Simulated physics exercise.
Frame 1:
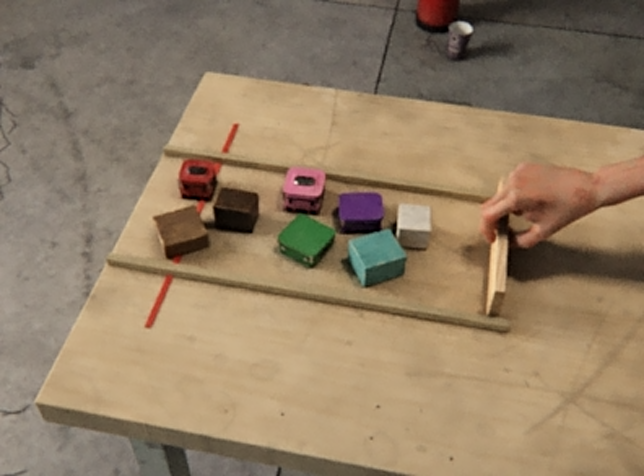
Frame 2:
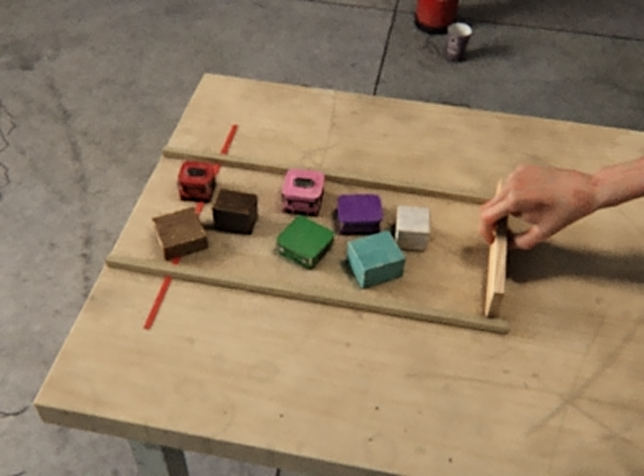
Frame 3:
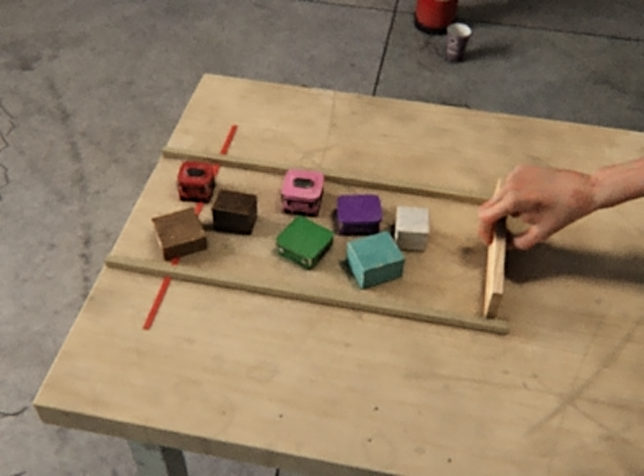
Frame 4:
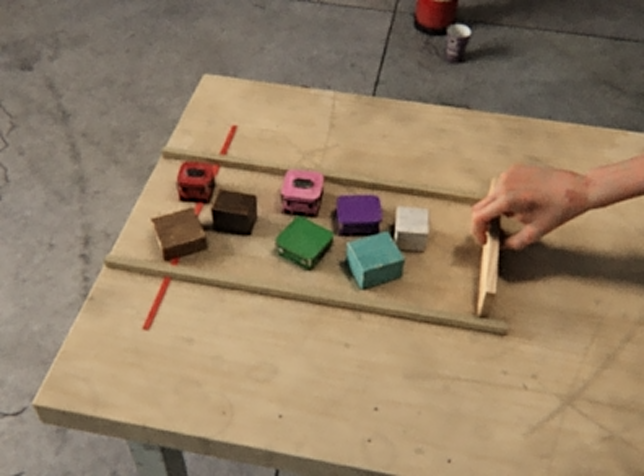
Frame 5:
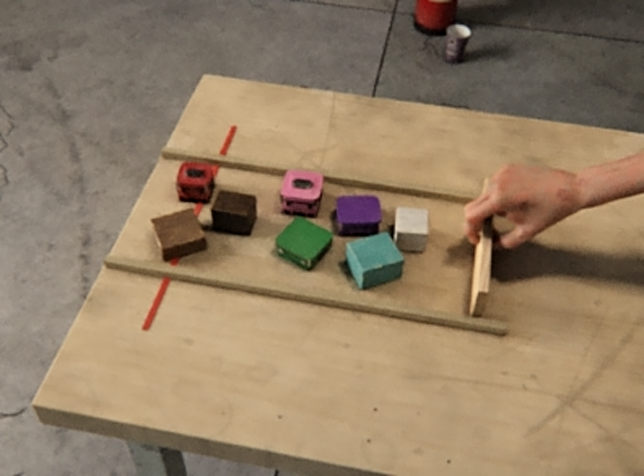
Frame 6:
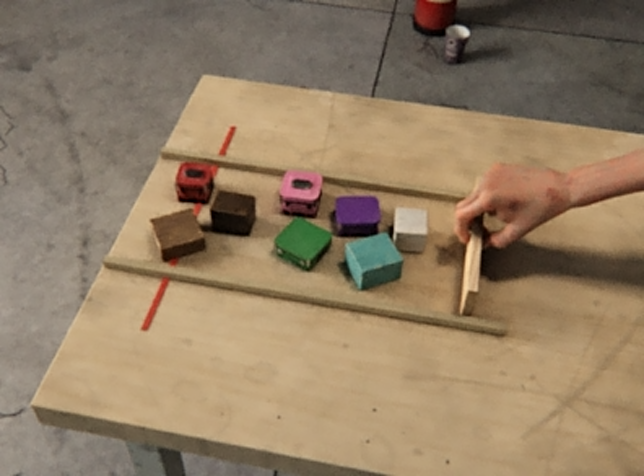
A hand slides a wooden board slightly left between two rails toward scattered coloured blocks.
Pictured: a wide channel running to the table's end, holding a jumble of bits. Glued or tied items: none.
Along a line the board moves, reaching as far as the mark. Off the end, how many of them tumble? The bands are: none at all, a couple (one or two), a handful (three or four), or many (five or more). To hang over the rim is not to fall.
It is a handful.
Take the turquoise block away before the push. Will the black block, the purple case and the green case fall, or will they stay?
Well, the black block is still there, the purple case is still there, and the green case is still there.
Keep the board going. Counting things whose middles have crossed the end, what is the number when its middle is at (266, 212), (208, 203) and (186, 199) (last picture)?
Going through the three places, I get 0, 3 and 5.
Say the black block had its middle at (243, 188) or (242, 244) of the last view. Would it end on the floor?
In order: Slips off; keeps its place.
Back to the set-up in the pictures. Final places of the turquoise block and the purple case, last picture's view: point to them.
In the last picture the turquoise block sits around (166, 219) and the purple case around (158, 177).
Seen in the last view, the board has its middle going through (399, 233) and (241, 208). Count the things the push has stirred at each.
The counts are 3 and 8.
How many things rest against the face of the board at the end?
That number would be 2.
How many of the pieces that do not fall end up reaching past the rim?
It would come to 3.
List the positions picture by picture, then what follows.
In the first frame, red case (198, 180); brown block (181, 232); black block (237, 210); board (499, 245); tape (197, 213).
In the second frame, brown block (180, 233); green case (306, 243).
In the third frame, black block (235, 212); board (497, 246).
In the fourth frame, red case (196, 182); pink case (303, 193).
In the fifth frame, brown block (178, 234); turquoise block (374, 260).
In the sixth frame, red case (195, 183); brown block (178, 234); black block (234, 213); board (474, 245); tape (194, 215).
Soon after, none off yet; red case at rest near (195, 183); brown block at rest near (178, 234); black block at rest near (234, 213).
Then, none off yet; red case moved about its own width near (164, 177); brown block moved a little near (161, 237); black block moved well along near (176, 199).
At rest, the number that fall off is three or four; fallen, pink case, black block and red case.
